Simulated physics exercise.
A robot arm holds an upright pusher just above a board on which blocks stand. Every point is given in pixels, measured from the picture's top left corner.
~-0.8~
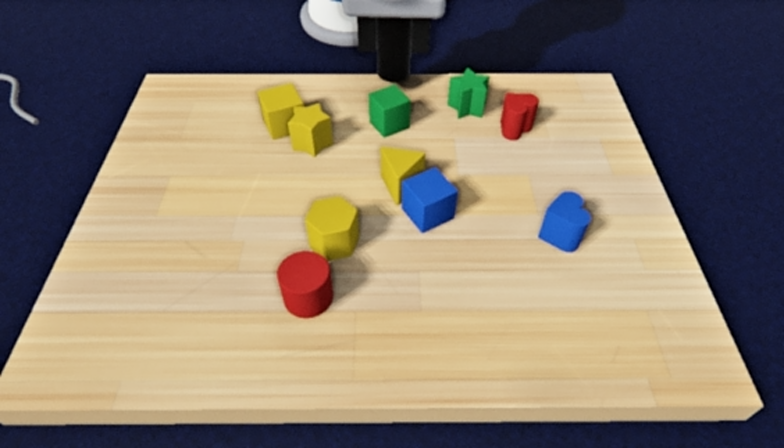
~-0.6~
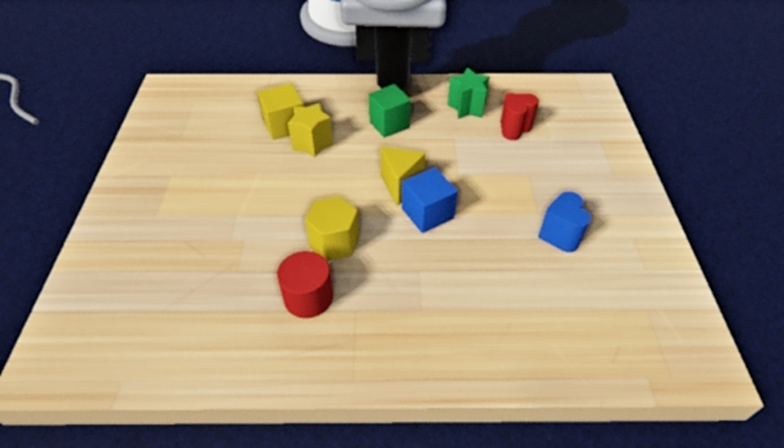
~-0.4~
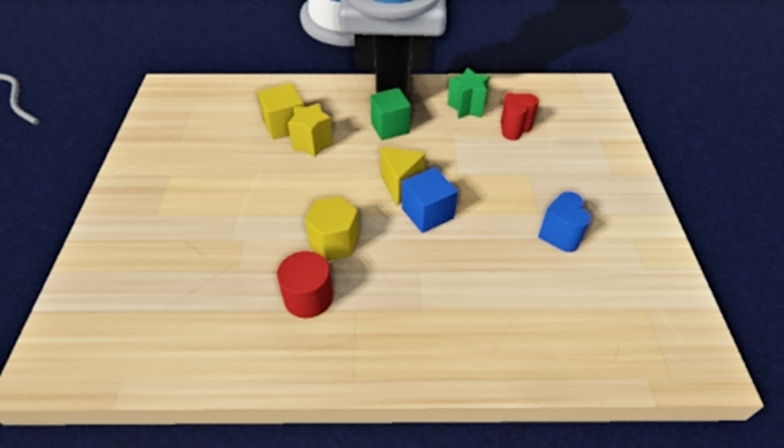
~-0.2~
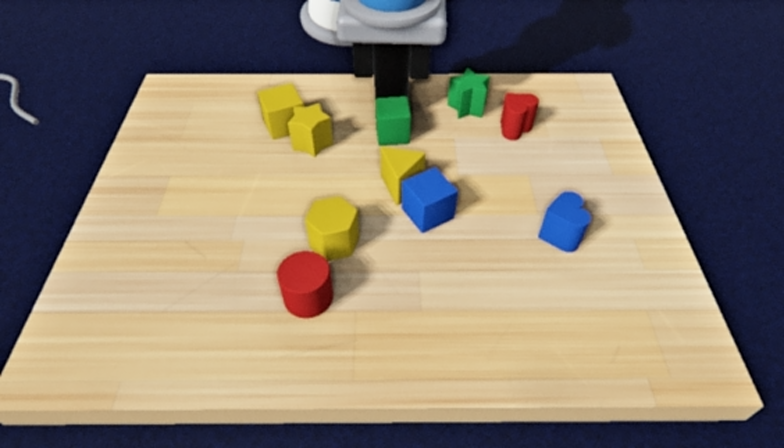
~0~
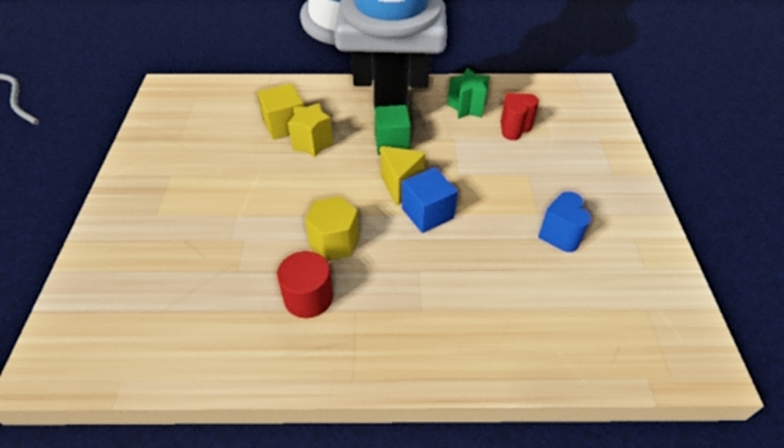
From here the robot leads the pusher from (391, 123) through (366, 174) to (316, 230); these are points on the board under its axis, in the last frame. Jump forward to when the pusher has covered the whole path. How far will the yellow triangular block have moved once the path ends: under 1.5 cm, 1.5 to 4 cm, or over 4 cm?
Moves over 4 cm.
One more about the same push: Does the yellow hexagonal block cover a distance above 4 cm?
Going by the path, no.
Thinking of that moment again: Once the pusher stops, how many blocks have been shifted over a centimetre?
Three or more blocks.
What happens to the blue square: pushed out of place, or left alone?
Moved off its spot.
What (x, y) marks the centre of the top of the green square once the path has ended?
Put as a pixel place, it's (364, 198).
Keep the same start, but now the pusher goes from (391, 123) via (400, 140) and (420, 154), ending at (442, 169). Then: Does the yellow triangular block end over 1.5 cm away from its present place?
Yes, it checks out.
What follows on the original path. One third of the way, pusher at (376, 141); green square at (382, 152); yellow triangular block at (397, 174), turned 20° anticlockwise; blue square at (432, 191), turned 25° anticlockwise.
Two thirds of the way, pusher at (349, 177); green square at (366, 189), turned 35° anticlockwise; yellow triangular block at (398, 203), turned 55° anticlockwise; blue square at (437, 198), turned 65° anticlockwise.
At the end, pusher at (314, 215); yellow hexagonal block at (327, 234), turned 15° anticlockwise; green square at (364, 198), turned 50° anticlockwise; yellow triangular block at (401, 208), turned 60° anticlockwise; blue square at (439, 198), turned 70° anticlockwise.
